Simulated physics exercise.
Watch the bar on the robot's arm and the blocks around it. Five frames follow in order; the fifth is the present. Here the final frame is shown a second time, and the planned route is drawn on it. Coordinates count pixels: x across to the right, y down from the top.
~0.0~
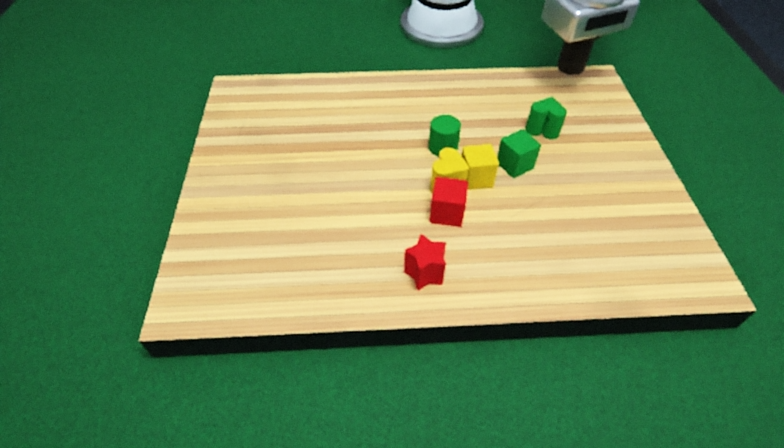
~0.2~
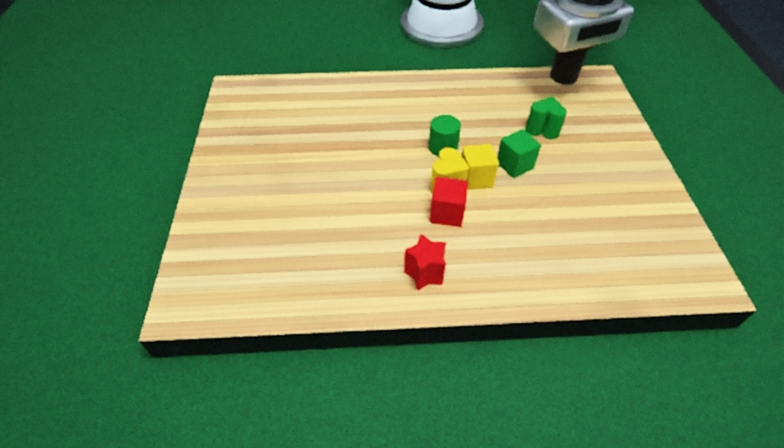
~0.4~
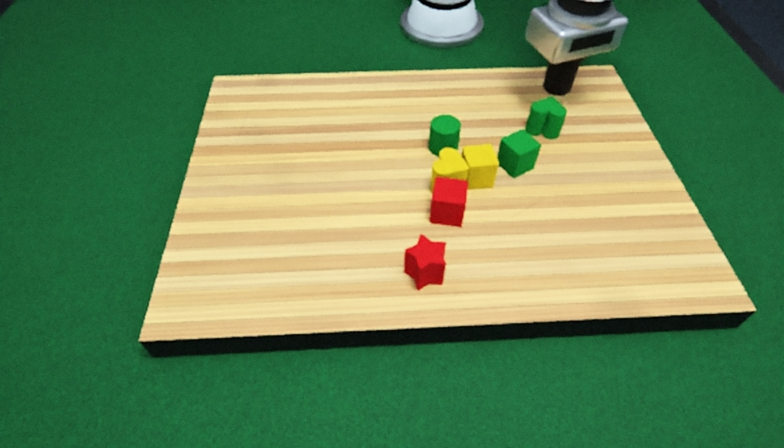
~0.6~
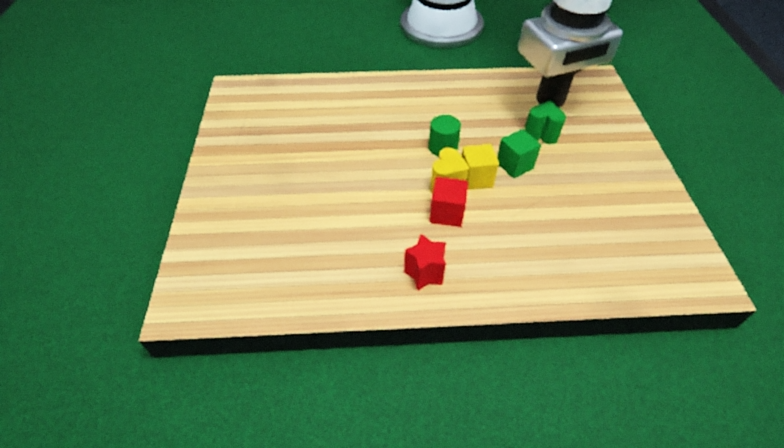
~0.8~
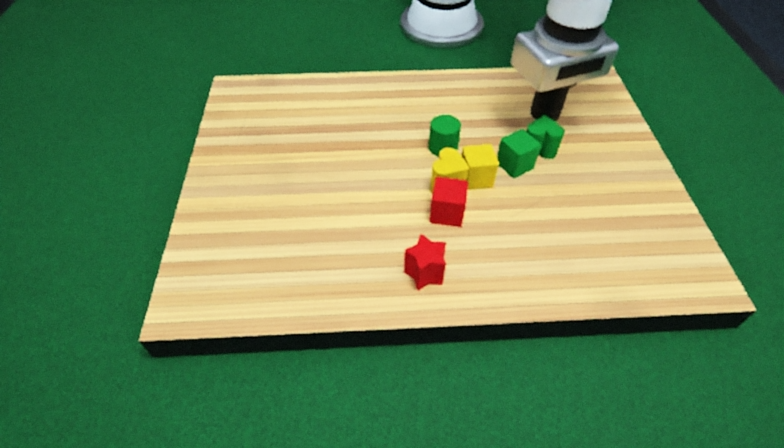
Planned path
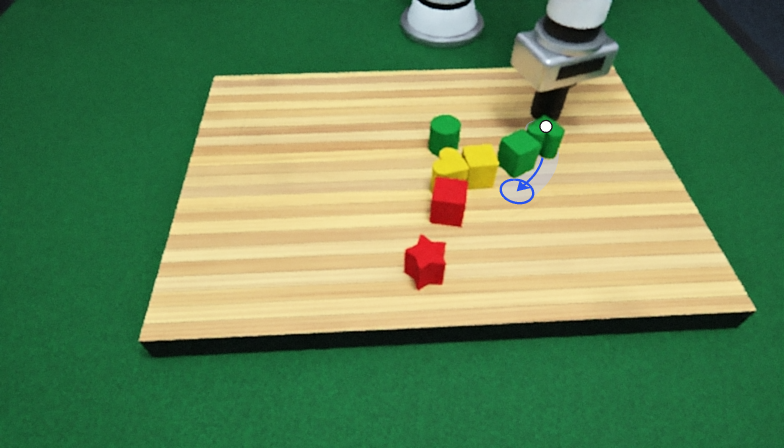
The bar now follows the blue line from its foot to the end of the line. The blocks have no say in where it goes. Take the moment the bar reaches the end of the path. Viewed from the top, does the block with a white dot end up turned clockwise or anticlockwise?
Viewed from the top, it goes anticlockwise.
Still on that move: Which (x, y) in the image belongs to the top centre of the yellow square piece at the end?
Top centre: (459, 163).
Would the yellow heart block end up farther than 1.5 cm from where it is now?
That would be a yes.
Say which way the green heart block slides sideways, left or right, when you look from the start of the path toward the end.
Picture yourself facing from the start of the path to its end: The green heart block moves off to your left.
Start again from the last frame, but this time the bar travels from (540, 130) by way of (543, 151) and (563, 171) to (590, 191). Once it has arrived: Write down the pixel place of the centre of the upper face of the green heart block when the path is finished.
Put as a pixel place, it's (571, 177).
The line goes from (540, 130) through (543, 151) and (536, 173) to (517, 191); the dot is on the green heart block.
What follows on the original path. One third of the way, bar at (548, 136); green square piece at (518, 148), turned 25° clockwise; green heart block at (553, 150).
Two thirds of the way, bar at (540, 158); green square piece at (512, 151), turned 35° clockwise; green heart block at (558, 171), turned 60° anticlockwise.
At the end, bar at (521, 176); yellow heart block at (428, 161), turned 35° clockwise; yellow square piece at (459, 163), turned 20° clockwise; green square piece at (491, 165), turned 45° clockwise; green heart block at (556, 181), turned 105° anticlockwise.
